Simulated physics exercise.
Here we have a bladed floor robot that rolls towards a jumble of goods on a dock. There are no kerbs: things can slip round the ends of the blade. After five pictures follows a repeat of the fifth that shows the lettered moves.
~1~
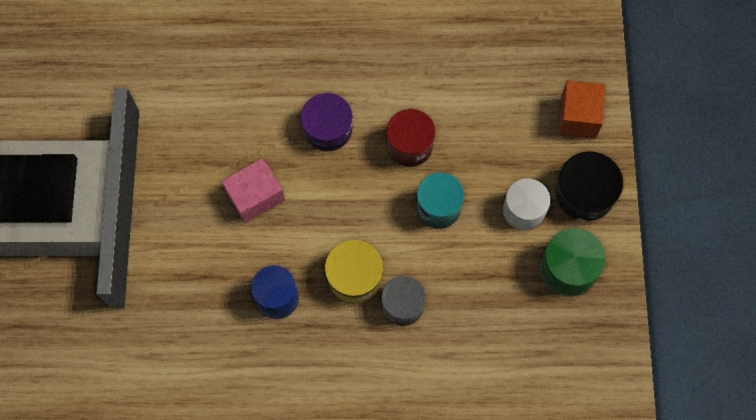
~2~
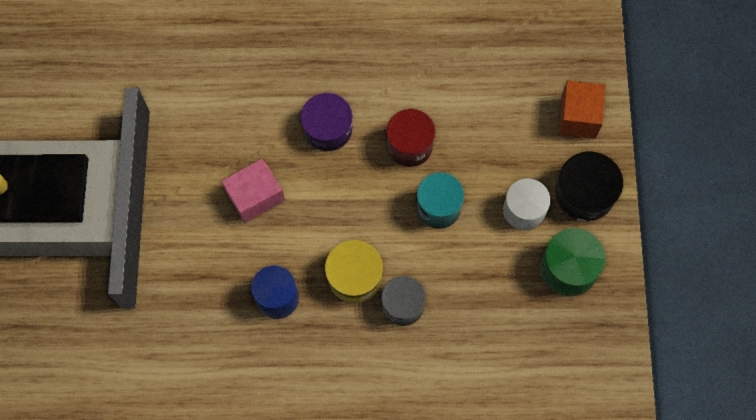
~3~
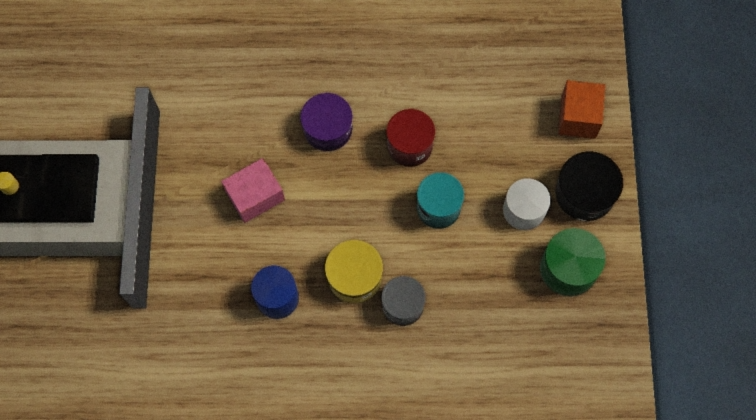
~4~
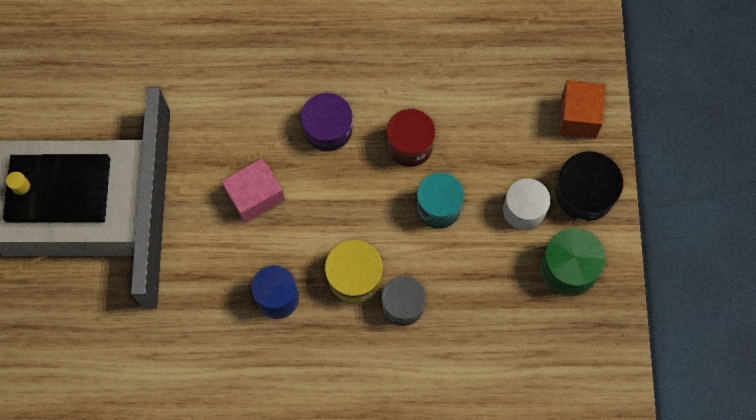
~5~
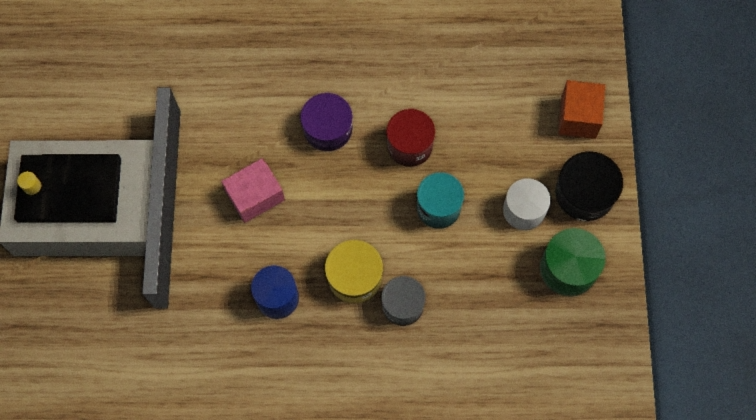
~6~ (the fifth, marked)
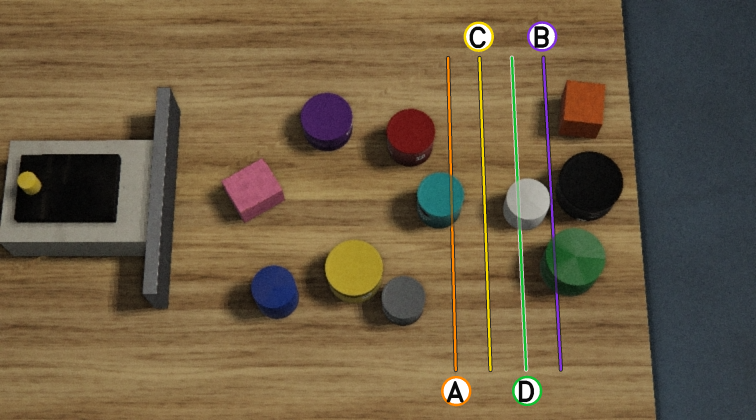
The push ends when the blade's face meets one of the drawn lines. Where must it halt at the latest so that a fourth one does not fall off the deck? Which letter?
Stop at B.
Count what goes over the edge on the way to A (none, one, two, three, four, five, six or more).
In all, none.
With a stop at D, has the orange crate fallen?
No.
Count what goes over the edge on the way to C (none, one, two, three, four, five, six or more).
In all, none.
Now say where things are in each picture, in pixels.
The first frame shows orange crate (582, 109); blue canister (275, 293); white canister (526, 204).
The second frame shows robot (42, 188); turquoise pail (439, 201).
The third frame shows robot (53, 188); green canister (572, 263).
The fourth frame shows robot (65, 188); pink crate (254, 191).
The fifth frame shows robot (76, 188); purple pail (328, 123); grey pail (403, 301); orange crate (582, 109).
On the marked copy, A at (452, 206); B at (552, 206); C at (485, 206); D at (519, 206).
Following B. Soon after the start, robot (217, 187); blue canister (328, 297); purple pail (336, 123).
Later, robot (360, 187); black pail (605, 184); white canister (561, 211).
In the end, robot (472, 186); white canister over the edge; black pail over the edge; two fallen.
As for the rest, A is within the limit but short; C is within the limit but short; D is within the limit but short.
